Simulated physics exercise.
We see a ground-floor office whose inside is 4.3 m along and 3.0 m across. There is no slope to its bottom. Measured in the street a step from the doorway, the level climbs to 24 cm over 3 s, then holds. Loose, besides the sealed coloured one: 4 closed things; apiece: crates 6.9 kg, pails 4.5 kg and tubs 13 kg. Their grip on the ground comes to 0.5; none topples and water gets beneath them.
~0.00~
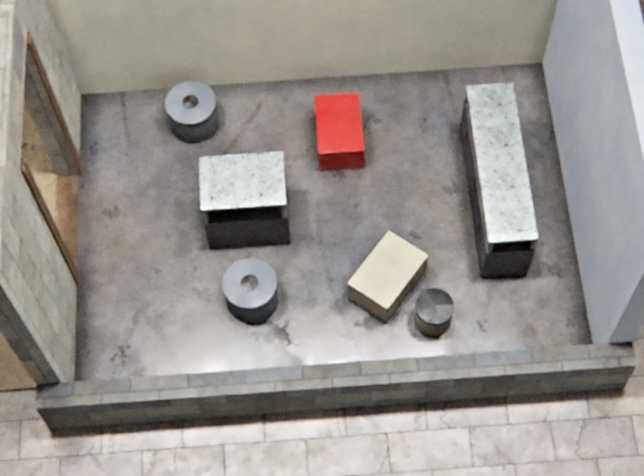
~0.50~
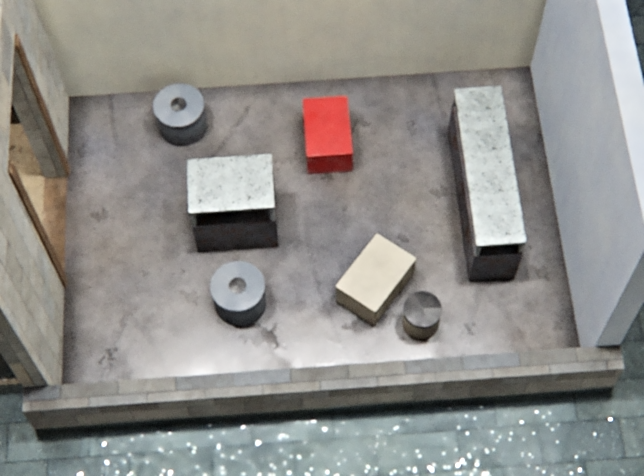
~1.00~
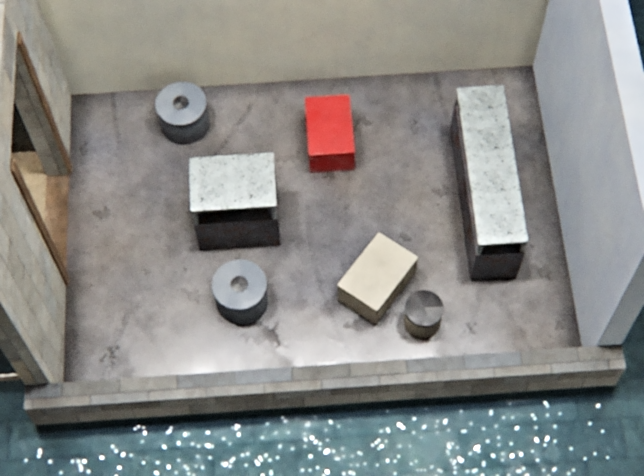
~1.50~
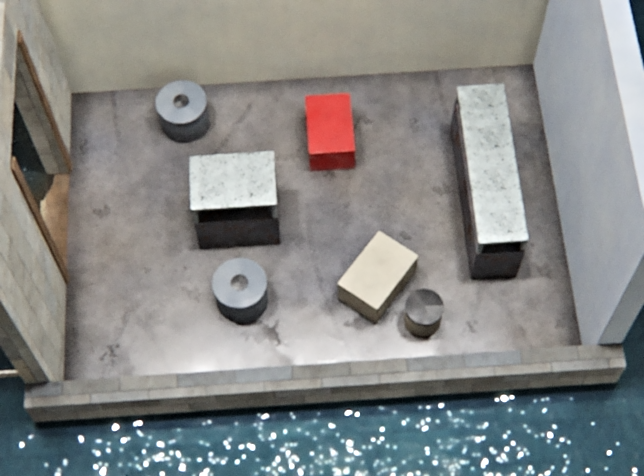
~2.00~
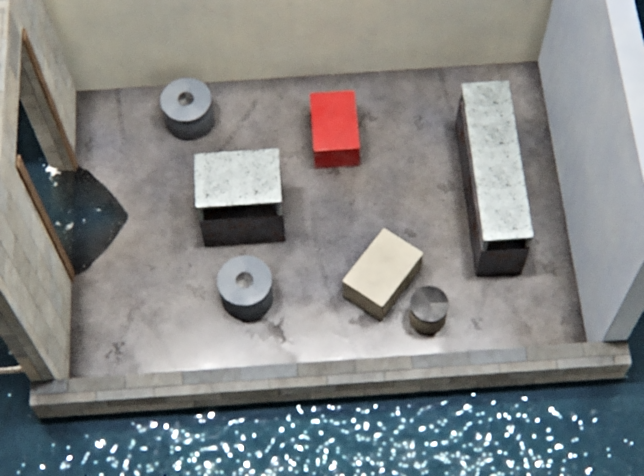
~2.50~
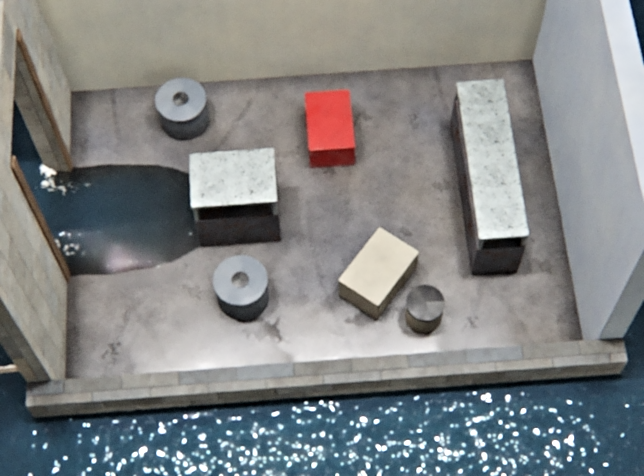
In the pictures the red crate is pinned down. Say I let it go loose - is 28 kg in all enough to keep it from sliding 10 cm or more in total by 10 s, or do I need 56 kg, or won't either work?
You need 56 kg.
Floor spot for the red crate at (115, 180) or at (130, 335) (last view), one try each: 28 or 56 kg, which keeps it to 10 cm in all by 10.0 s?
One by one: Only the big mass suffices; the small mass suffices.
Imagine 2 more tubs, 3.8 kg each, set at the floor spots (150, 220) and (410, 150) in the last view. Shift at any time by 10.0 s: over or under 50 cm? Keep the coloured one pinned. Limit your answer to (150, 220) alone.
Its shift comes out greater than that.
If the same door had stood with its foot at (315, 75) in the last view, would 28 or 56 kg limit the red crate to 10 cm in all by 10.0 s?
With that change, you need the heavier one.
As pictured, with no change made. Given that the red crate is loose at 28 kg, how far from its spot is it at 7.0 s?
Close to 20 centimetres.
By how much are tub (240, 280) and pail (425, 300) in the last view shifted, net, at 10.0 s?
Respectively 200 and 120 centimetres.
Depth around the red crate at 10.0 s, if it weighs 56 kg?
Depth: Approx. 10 cm.
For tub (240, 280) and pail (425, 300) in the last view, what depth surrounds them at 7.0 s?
Depth approx. 8 cm / 5 cm.
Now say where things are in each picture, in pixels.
In the first frame, the red crate at (339, 123), on the bottom; 0.0 m2 under water; 0 of 5 have shifted.
In the second frame, the red crate at (327, 126), on the bottom; 0.0 m2 under water; 0 of 5 have shifted.
In the third frame, the red crate at (330, 124) rests on the ground; water covers 0.0 m2; 0 of 5 have shifted.
In the fourth frame, the red crate at (330, 123) rests on the ground; water covers 0.0 m2; 0 of 5 have shifted.
In the fifth frame, the red crate at (334, 120) rests on the ground; water covers 0.3 m2; 0 of 5 have shifted.
In the sixth frame, the red crate at (330, 120) rests on the ground; 1.1 m2 under water; 0 of 5 have shifted.
After 3.5 s the red crate would be 0 cm from its start with 28 kg and 0 cm from its start with 56 kg; 2 cm of water round it then.
After 4.5 s the red crate would be 0 cm from its start with 28 kg and 0 cm from its start with 56 kg; 5 cm of water round it then.
After 7.0 s the red crate would be 18 cm from its start with 28 kg and 0 cm from its start with 56 kg; 7 cm of water round it then.
After 10.0 s the red crate would be 61 cm from its start with 28 kg and 1 cm from its start with 56 kg; 10 cm of water round it then.
